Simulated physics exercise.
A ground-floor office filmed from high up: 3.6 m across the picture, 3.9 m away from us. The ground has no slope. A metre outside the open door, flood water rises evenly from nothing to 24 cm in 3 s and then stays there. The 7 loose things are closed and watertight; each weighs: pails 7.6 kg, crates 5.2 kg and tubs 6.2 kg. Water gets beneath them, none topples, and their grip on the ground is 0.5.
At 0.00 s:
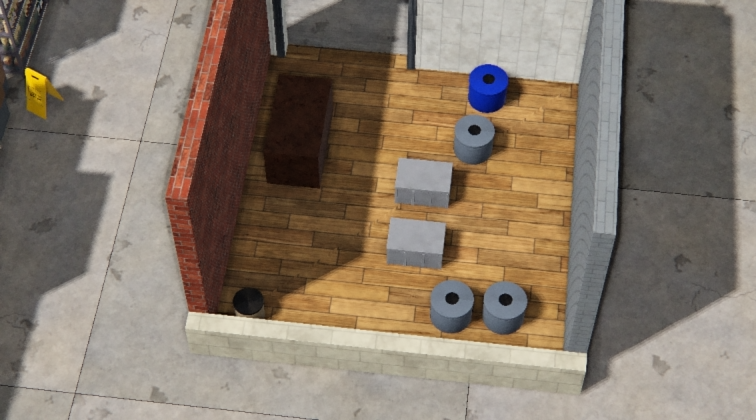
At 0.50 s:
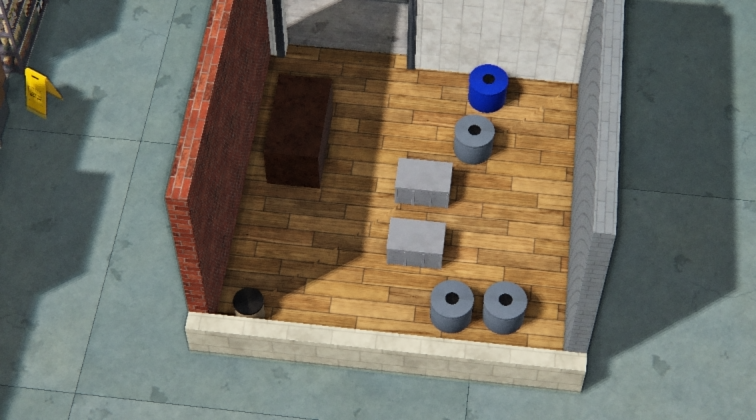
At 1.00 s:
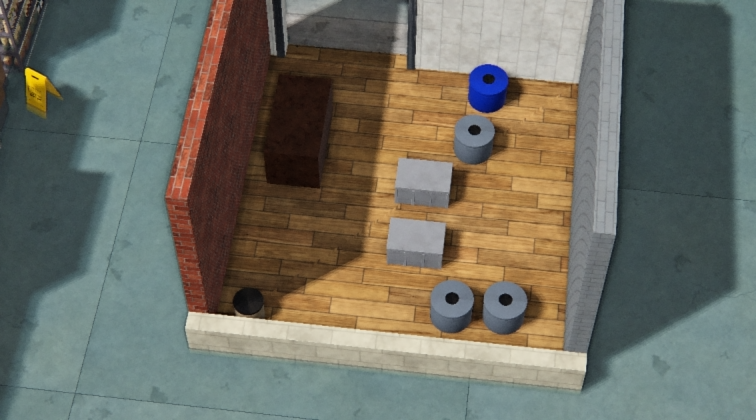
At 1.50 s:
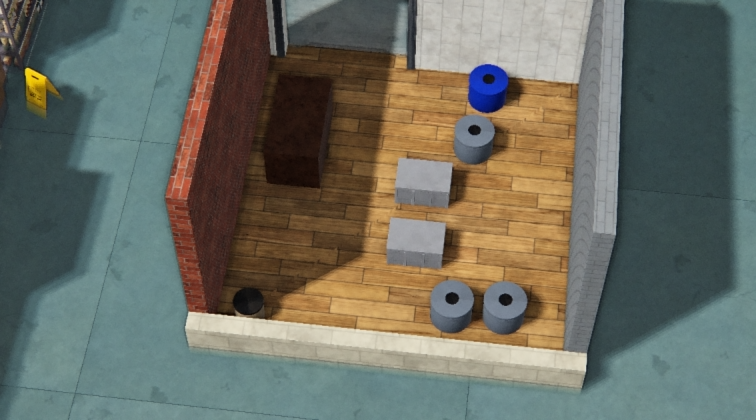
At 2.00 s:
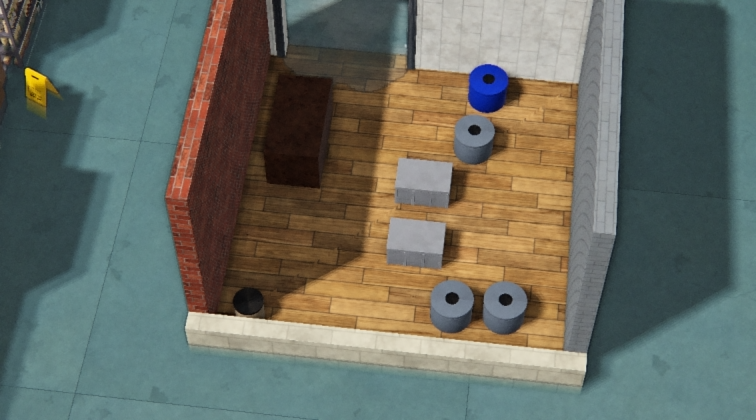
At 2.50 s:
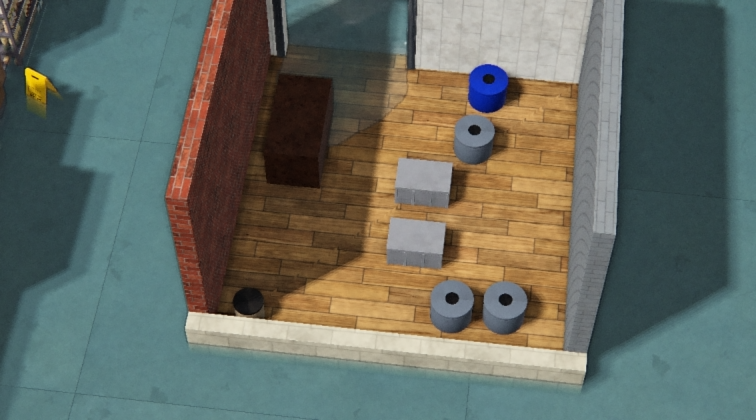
A room with a wooden floor stays still as water seeps in through the doorway.
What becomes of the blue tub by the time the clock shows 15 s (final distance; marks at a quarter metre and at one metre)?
Blue tub moves a short way.
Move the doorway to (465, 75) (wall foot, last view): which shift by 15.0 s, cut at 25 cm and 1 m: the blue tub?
In that case the blue tub gets carried off.
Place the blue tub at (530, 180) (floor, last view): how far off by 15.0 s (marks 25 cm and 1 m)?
It ends far away.
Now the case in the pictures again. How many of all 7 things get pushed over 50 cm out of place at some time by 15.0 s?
I count 7.
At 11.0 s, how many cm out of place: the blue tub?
Roughly 80 cm by then.
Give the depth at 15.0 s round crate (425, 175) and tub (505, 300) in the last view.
About 22 and 19 cm.
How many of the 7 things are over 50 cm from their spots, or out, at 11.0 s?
I count 5.
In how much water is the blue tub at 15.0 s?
Roughly 11 cm.
After 3.5 s the blue tub is near (489, 79), 0.0 m from its start, aground; 0 afloat.
After 6.8 s the blue tub is near (489, 79), 0.0 m from its start, aground; 6 afloat.
After 11.0 s the blue tub is near (486, 126), 0.7 m from its start, afloat; 7 afloat.
After 15.0 s the blue tub is near (478, 115), 0.6 m from its start, afloat; 7 afloat.
